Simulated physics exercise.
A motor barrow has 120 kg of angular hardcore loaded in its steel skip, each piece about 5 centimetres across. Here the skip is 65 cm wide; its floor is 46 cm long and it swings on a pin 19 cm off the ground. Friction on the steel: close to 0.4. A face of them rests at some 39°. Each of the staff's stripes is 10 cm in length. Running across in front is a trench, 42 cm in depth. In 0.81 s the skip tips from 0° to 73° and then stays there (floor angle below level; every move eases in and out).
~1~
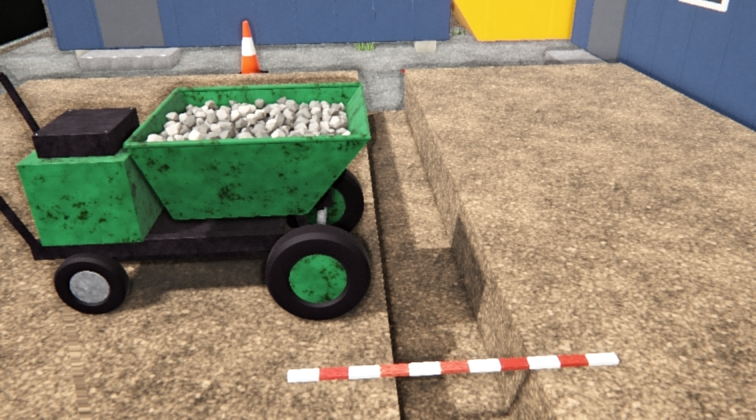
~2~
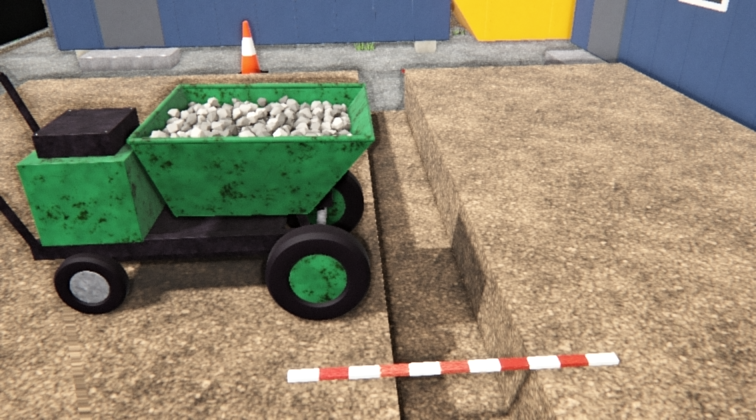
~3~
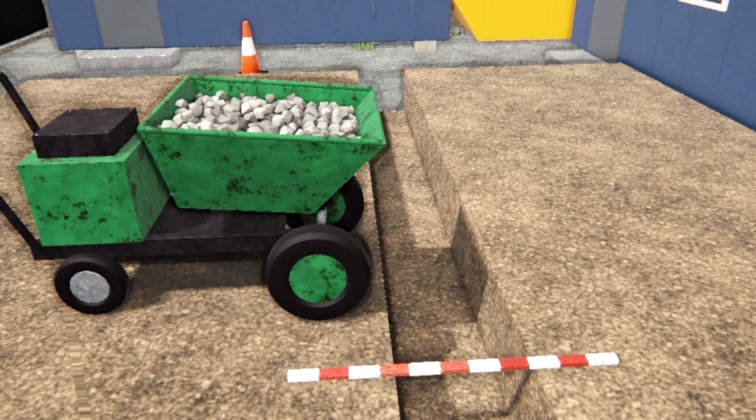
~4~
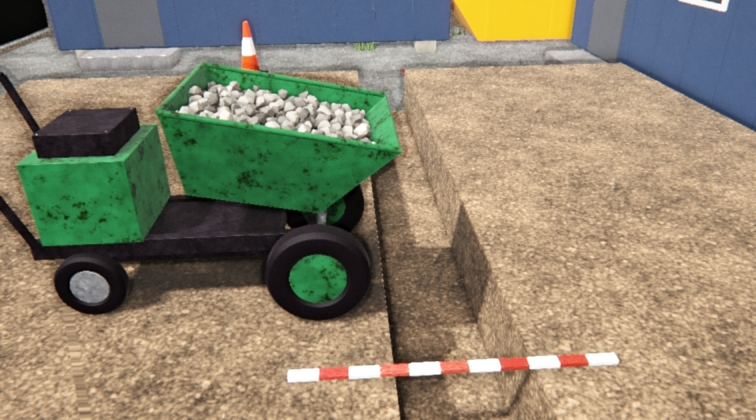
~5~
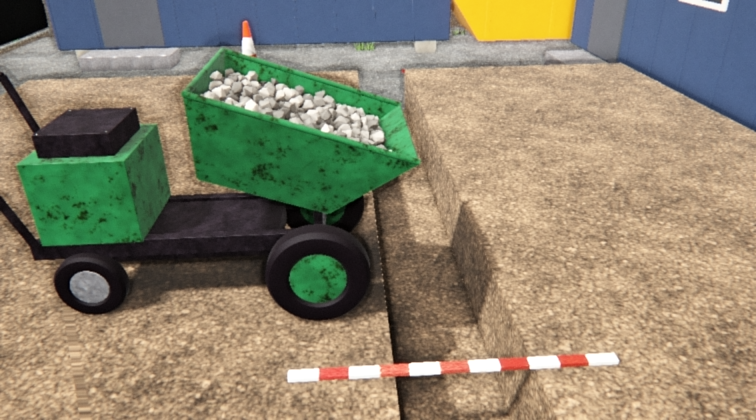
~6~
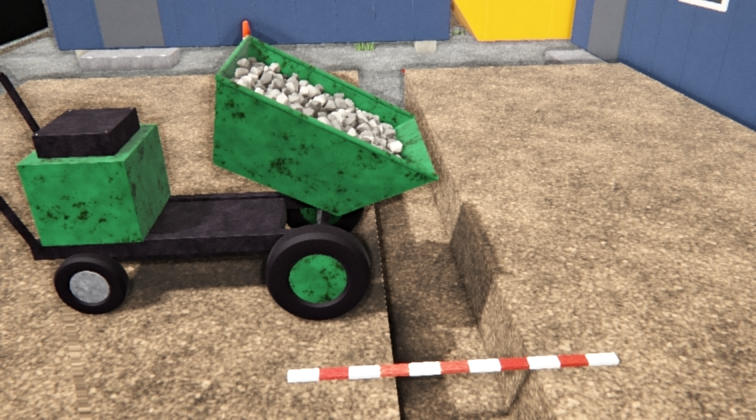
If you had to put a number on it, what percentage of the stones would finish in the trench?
I'd put it at about 63 percent.
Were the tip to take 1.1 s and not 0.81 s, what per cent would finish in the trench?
Roughly 65 per cent.
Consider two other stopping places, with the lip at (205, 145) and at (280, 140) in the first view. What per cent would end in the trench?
Roughly 55 in a hundred, then 100 in a hundred.
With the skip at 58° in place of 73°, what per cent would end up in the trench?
The trench would hold about 15% of it.
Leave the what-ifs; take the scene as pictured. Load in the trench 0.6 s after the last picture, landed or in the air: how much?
Close to 10 per cent has got there by then.
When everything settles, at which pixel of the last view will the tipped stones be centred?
The middle should be near (479, 317).
Then, 0.3 s after the last picture the floor is at 62°, 100 % in the skip; the foremost stones are at (458, 215).
Then, 0.6 s after the last picture the floor is at 73°, 71 % in the skip, 10 % in the trench, 18 % past the trench; the foremost stones are at (550, 270).
Then, 0.9 s after the last picture the floor is at 73°, 36 % in the skip, 25 % in the trench, 39 % past the trench; the foremost stones are at (683, 275).
Then, 2.9 s after the last picture the floor is at 73°, 0 % in the skip, 63 % in the trench, 37 % past the trench; the foremost stones are at (708, 251).
